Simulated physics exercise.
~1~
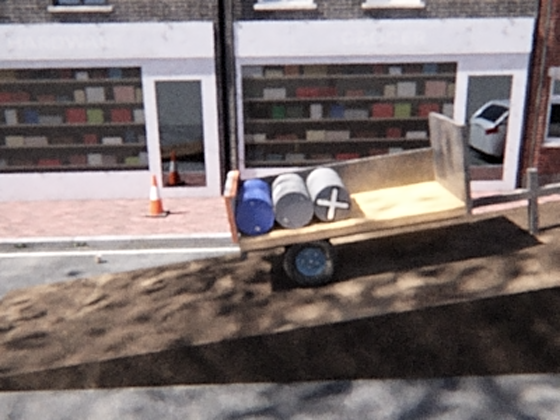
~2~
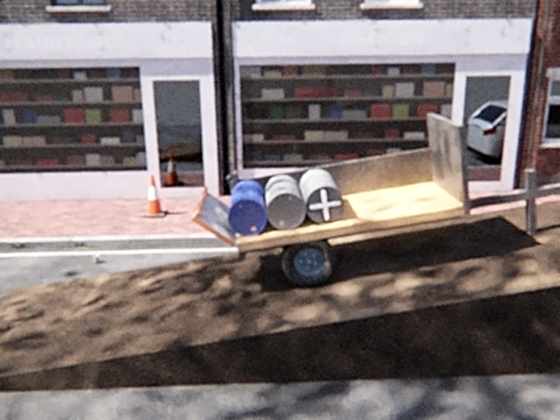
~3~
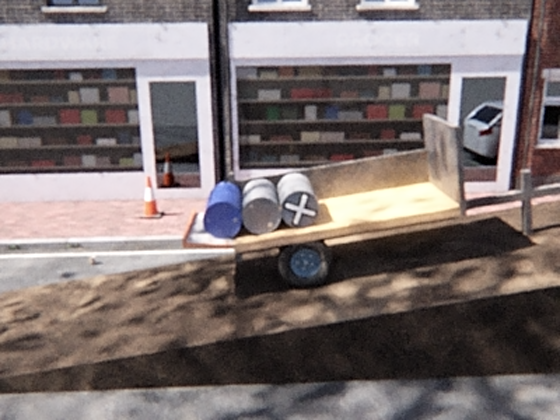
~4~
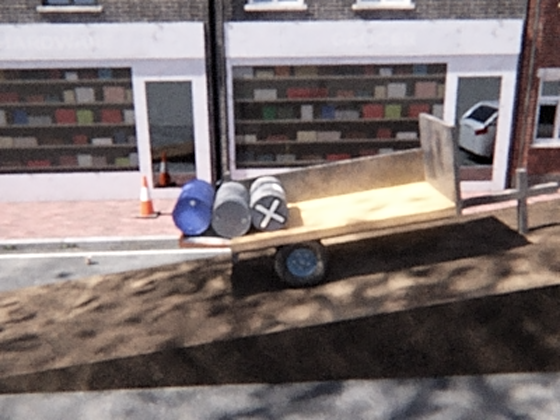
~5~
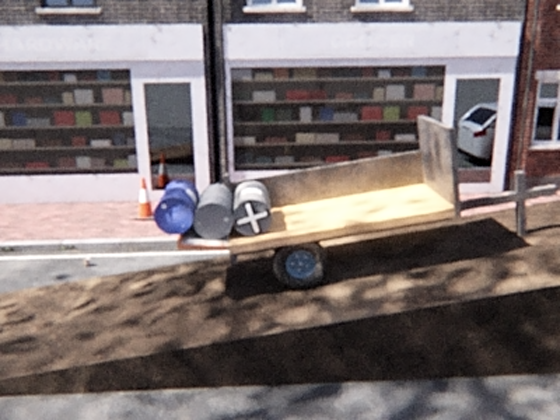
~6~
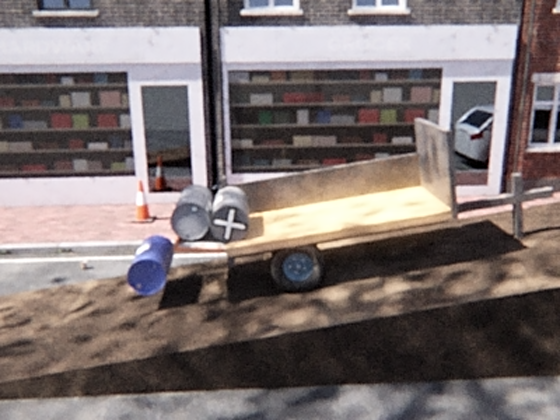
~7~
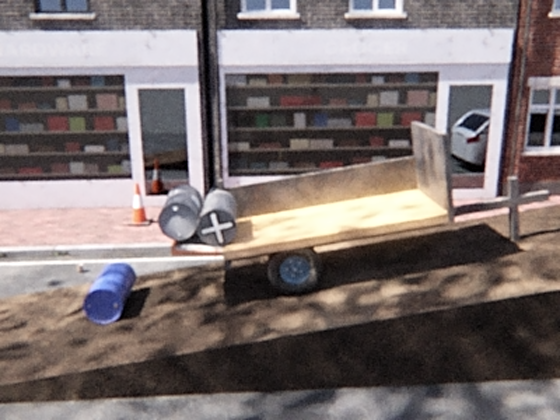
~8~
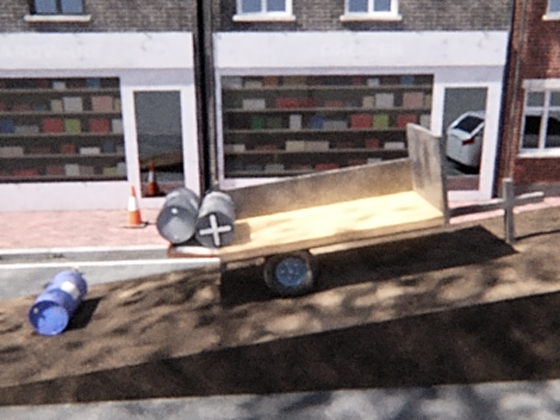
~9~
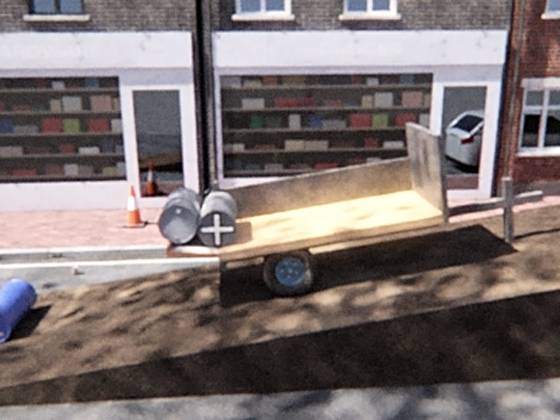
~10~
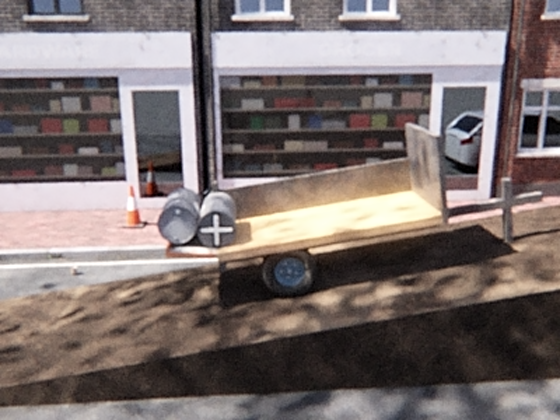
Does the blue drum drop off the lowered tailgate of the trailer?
Yes, the blue drum drops off the end of the tailgate and rolls away down the slope to the left. The other two drums stay on the trailer.
